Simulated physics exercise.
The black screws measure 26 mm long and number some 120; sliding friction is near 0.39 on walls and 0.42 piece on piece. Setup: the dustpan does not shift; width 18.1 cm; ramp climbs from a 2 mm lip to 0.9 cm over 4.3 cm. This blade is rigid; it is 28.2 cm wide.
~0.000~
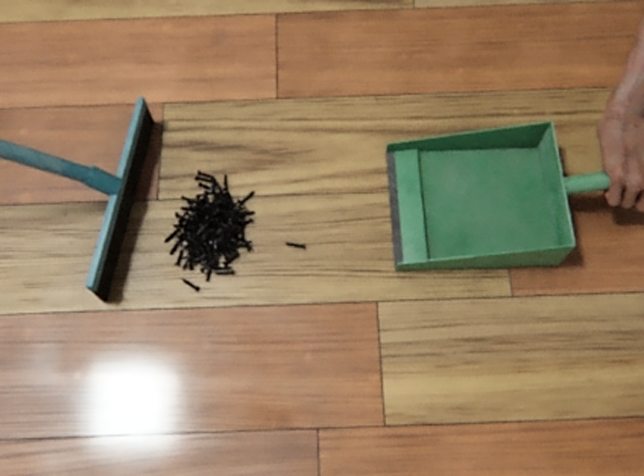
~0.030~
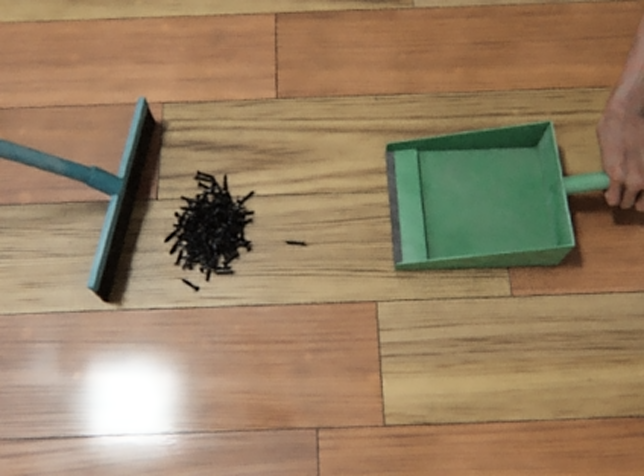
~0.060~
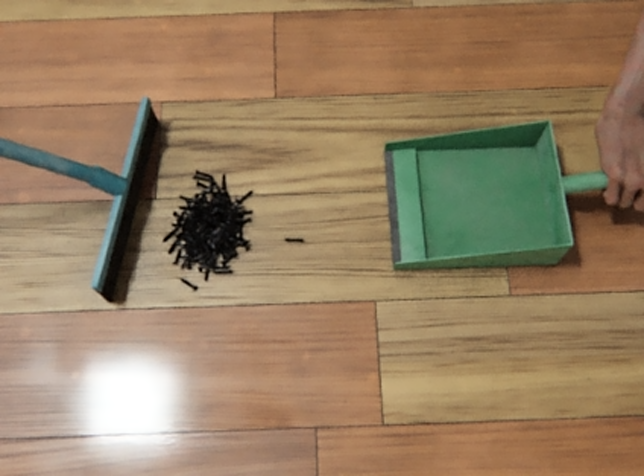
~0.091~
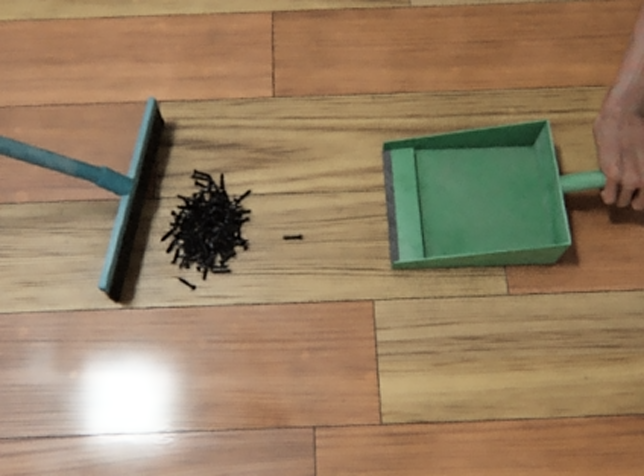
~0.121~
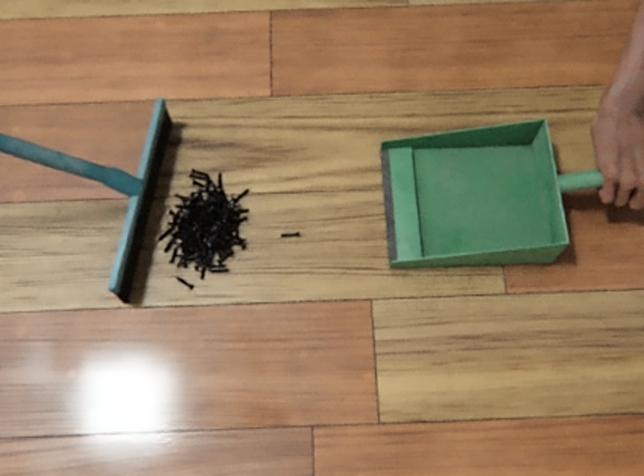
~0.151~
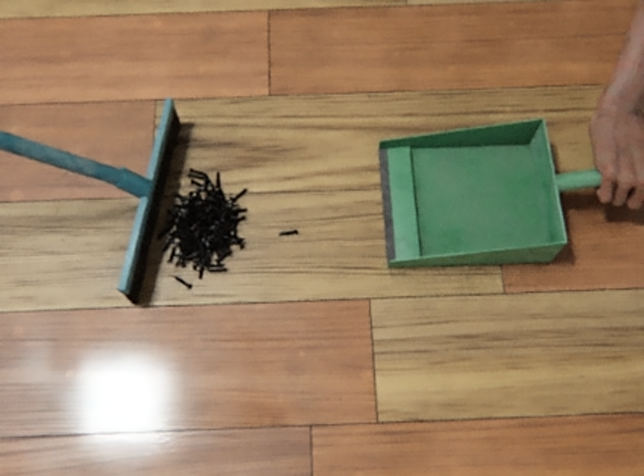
On a wood plank floor, a teal blade on a handle sliding right toward a pile of black screws, hand holding green dustpan still.
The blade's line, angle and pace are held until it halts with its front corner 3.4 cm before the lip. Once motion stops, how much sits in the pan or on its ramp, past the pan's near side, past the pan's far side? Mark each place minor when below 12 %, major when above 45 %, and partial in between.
Pan - minor; near side - partial; far side - minor.
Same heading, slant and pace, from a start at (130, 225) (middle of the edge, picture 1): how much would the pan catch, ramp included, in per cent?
Some 5 per cent.
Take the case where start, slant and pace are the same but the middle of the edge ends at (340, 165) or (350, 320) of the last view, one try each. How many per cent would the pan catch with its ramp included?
About 0 % and 5 %.
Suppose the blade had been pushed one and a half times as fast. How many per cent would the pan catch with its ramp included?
It would be around 15 per cent.
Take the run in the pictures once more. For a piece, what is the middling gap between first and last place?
Near 22 cm.
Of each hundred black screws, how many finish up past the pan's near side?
Share at rest: Approx. 30 per cent.
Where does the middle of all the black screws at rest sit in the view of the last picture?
Around (367, 247).
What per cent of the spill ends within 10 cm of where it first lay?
About 0 %.
Then, at 0.40 s, middle of the blade 19 cm from the lip; 0 % over the lip, far side 0 %, near side 10 %.
Then, at 0.57 s, middle of the blade 10 cm from the lip; 0 % over the lip, far side 0 %, near side 20 %.
Then, at 0.86 s, middle of the blade 6 cm from the lip; 5 % over the lip, far side 0 %, near side 30 %.
In the end, at 1.5 s, pan 5 %, near side 30 %, far side 0 %, in front of the lip or behind the blade 65 %.
